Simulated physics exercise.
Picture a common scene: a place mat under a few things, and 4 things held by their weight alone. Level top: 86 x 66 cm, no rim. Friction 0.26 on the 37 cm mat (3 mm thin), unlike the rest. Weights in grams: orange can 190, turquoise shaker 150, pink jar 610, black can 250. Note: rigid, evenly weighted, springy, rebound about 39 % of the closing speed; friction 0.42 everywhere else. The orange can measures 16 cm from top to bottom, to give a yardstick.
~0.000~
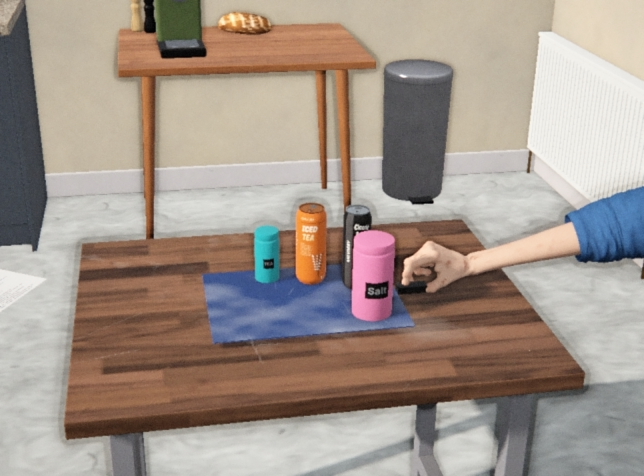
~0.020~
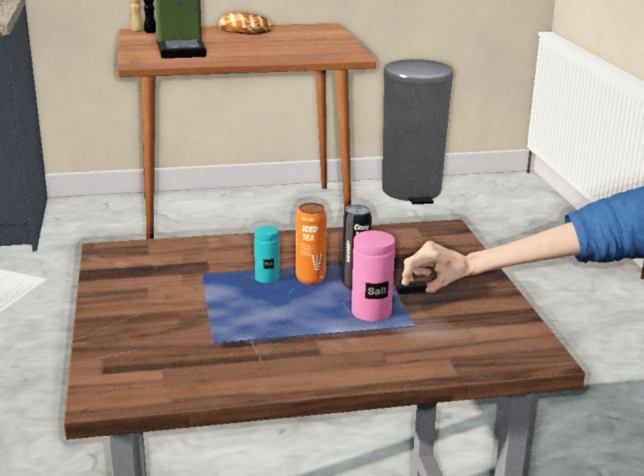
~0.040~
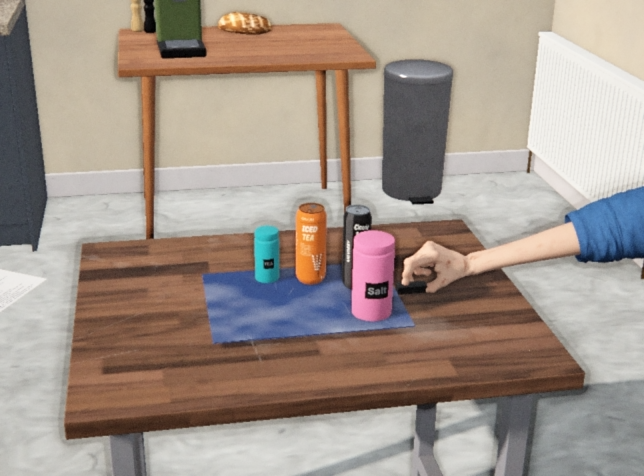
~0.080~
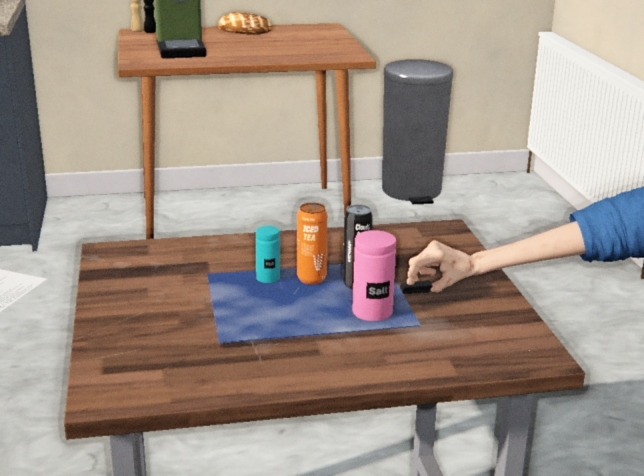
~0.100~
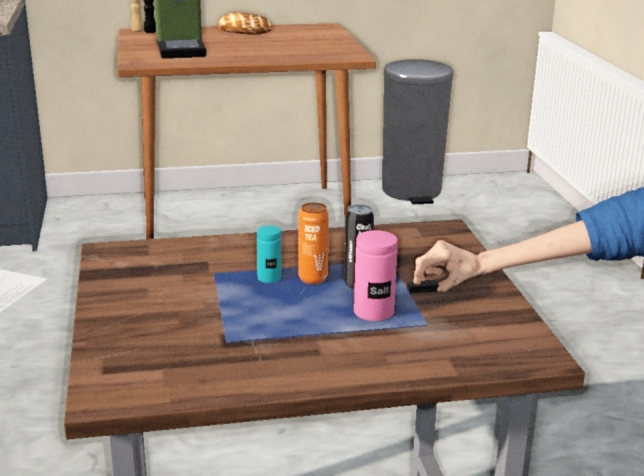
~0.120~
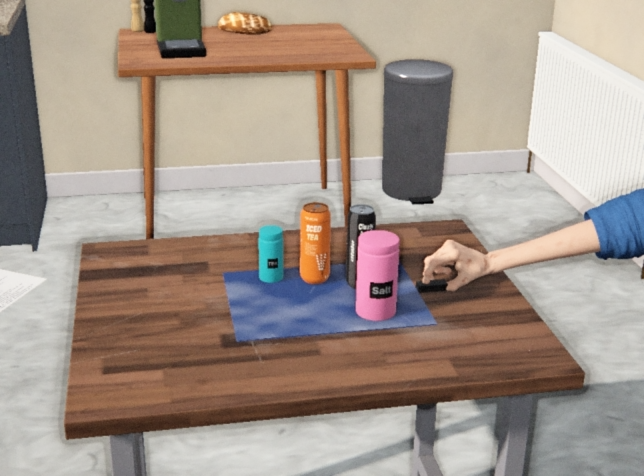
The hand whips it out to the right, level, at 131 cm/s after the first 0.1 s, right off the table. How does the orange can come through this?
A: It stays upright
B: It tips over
B, it tips over.
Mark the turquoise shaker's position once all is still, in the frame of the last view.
Its middle settles close to pixel (301, 253).
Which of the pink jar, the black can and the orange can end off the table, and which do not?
When everything stops, the pink jar is out of bounds, the black can is out of bounds, and the orange can is still in bounds.
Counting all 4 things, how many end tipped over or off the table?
3.
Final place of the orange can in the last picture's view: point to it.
Somewhere around (460, 257).
After 0.42 s, mat pulled 43 cm; orange can moved 17 cm near (397, 240); turquoise shaker 18° off upright; black can moved 18 cm.
After 0.72 s, mat pulled 81 cm; pink jar and black can now off the table; orange can on its side near (457, 254); turquoise shaker 7° off upright.
In the end (1.5 s), off the table but upright, pink jar and black can; toppled on the table, orange can; not toppled but over 6 cm from the start, turquoise shaker. At the end, from the last picture's camera, orange can near (460, 256).
